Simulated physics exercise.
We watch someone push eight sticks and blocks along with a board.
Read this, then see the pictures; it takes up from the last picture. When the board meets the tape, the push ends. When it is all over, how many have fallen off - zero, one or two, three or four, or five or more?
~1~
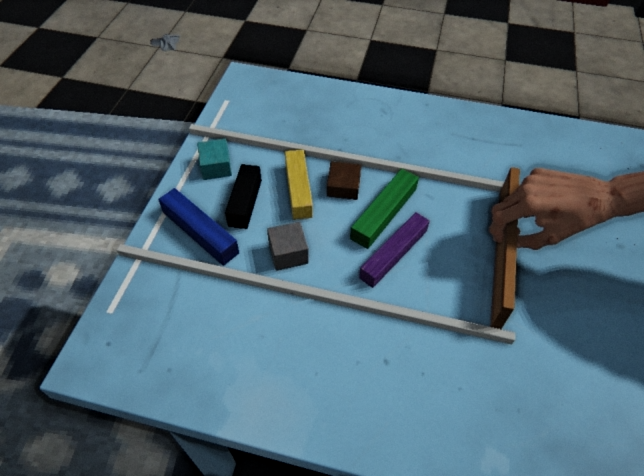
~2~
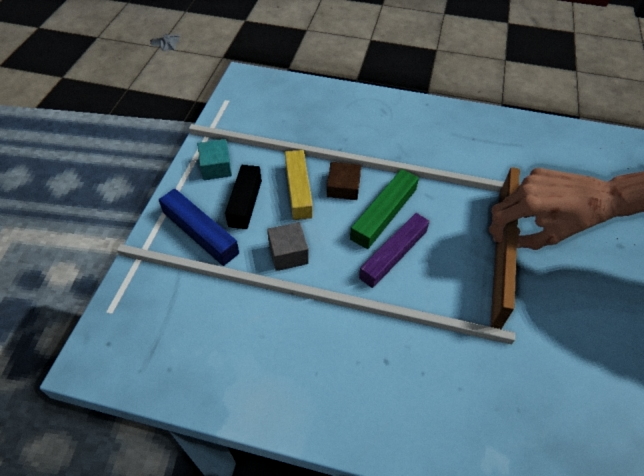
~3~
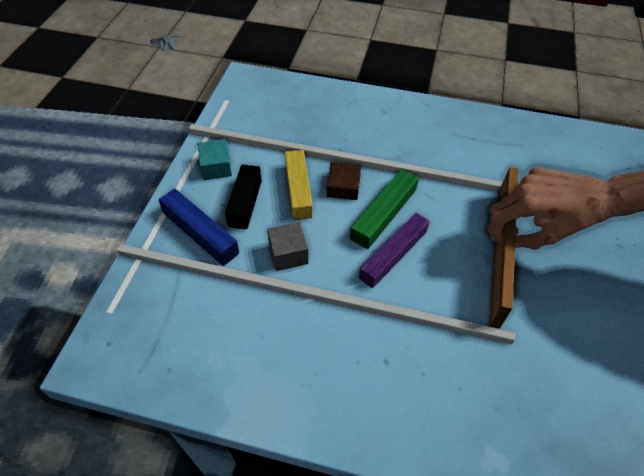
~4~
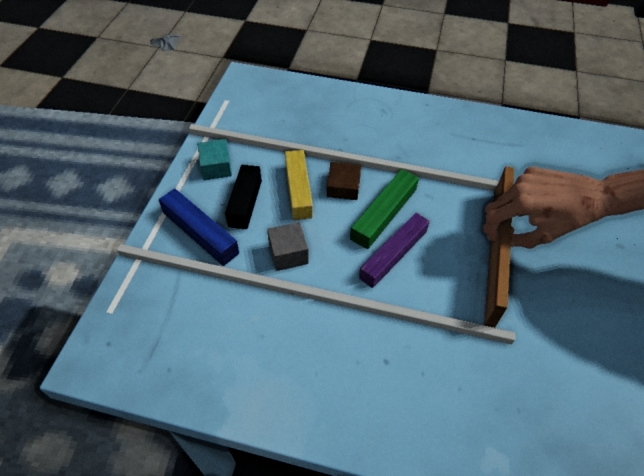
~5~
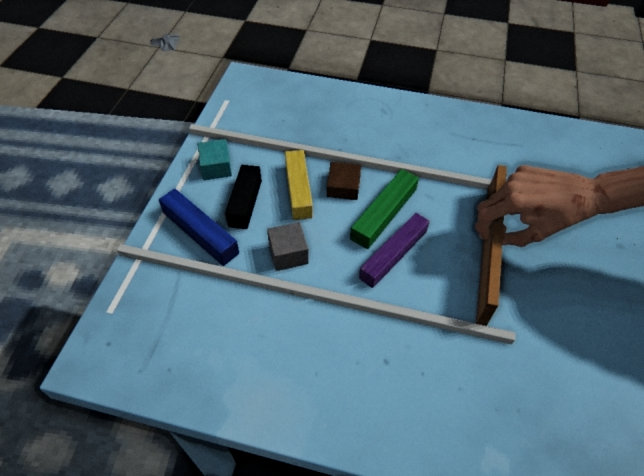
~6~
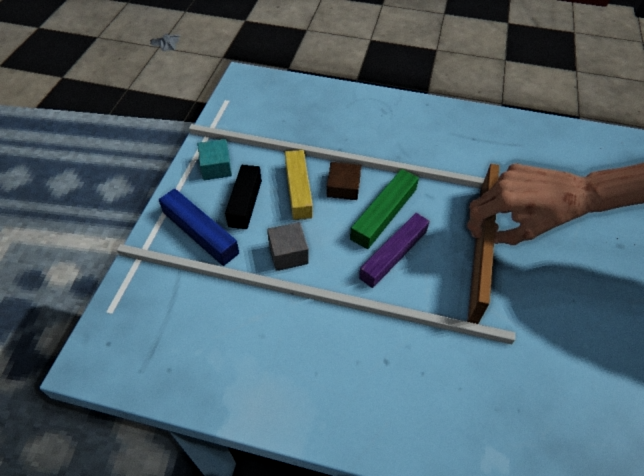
Odds are the fallen group will hold five or more.
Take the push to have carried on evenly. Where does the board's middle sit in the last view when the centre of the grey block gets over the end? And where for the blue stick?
For the grey block, about (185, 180); for the blue stick, about (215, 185).
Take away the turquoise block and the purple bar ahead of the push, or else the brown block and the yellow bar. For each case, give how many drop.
Fallen: 4, and 4 in the other try.
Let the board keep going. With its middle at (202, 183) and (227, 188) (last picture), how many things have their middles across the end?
Counted: 4, then 1.
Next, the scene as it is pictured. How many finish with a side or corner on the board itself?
1.
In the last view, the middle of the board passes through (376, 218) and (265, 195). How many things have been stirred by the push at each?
Counts: 3, 8.
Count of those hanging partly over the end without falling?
Result: 0.
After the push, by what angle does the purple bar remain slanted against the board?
I'd estimate about 0 degrees.
Early on, none off yet; turquoise block at rest near (215, 160); blue stick at rest near (198, 226); black stick at rest near (244, 196).
Finally, the number that fall off is five or more; lost, green stick, brown block, grey block, yellow bar, black stick, blue stick and turquoise block.
